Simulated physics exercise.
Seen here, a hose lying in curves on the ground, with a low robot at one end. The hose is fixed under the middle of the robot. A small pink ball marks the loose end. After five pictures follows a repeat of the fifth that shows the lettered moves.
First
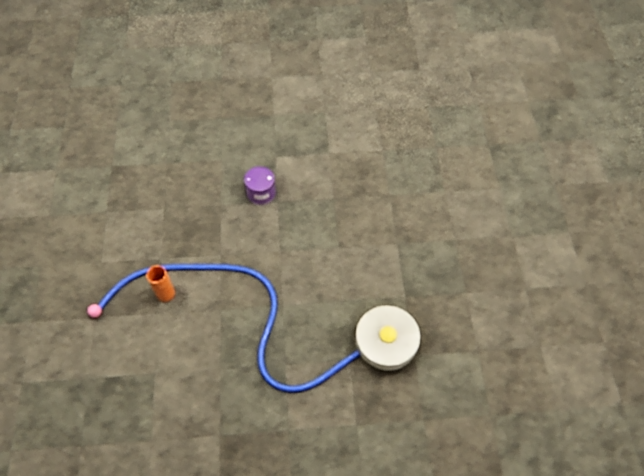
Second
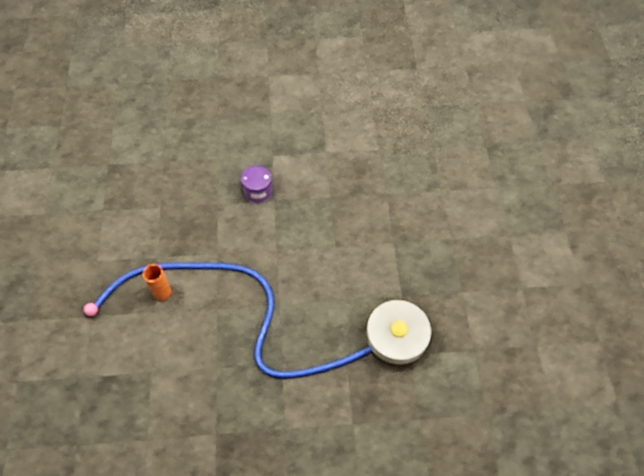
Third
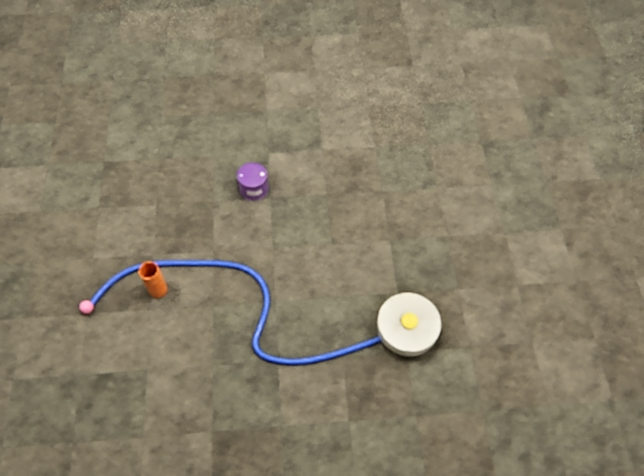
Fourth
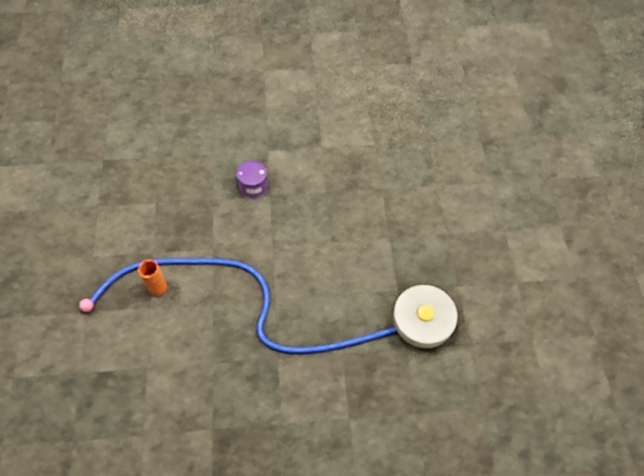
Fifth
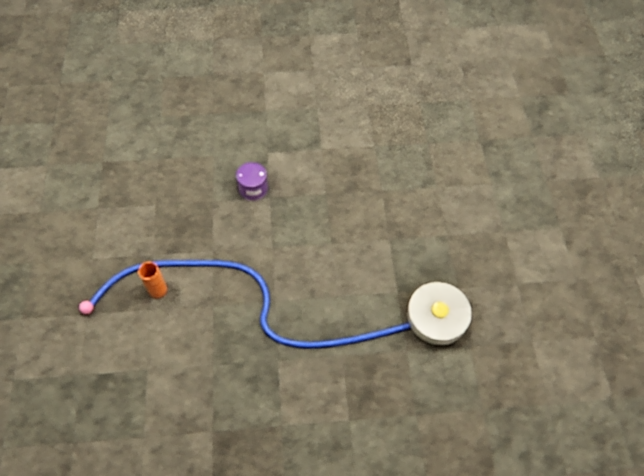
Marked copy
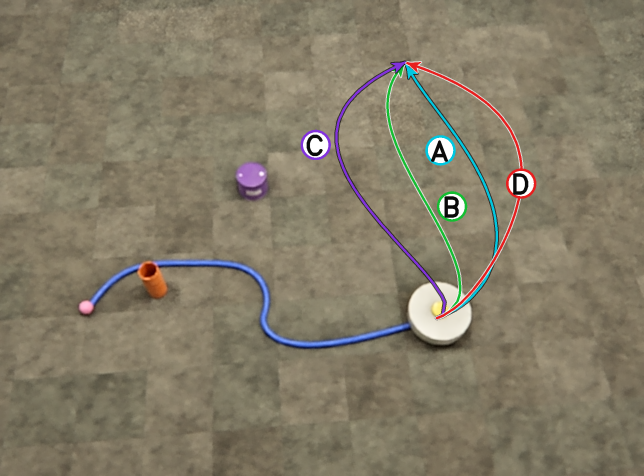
A round white robot pulling one end of a curved blue hose slowly rightward across a floor, past an orange post and purple pot.
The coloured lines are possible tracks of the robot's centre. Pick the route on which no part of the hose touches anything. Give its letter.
Choose route B.
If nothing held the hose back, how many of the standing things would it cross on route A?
In all, one.
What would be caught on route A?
It meets the orange post.
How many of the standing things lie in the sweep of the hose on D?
In all, one.
On the copy, A from (437, 318) via (484, 183) to (407, 65); B from (437, 318) via (413, 180) to (404, 64); C from (437, 318) via (346, 173) to (405, 62); D from (437, 318) via (521, 168) to (407, 63).
On B. First, robot (433, 208), middle of the hose (271, 290), free end (86, 308).
Then, robot (390, 114), middle of the hose (278, 247), free end (86, 307).
Finally, robot (406, 56), middle of the hose (299, 176), free end (136, 278); nothing has been touched.
By contrast, A meets the orange post; C meets the purple pot; D meets the orange post.
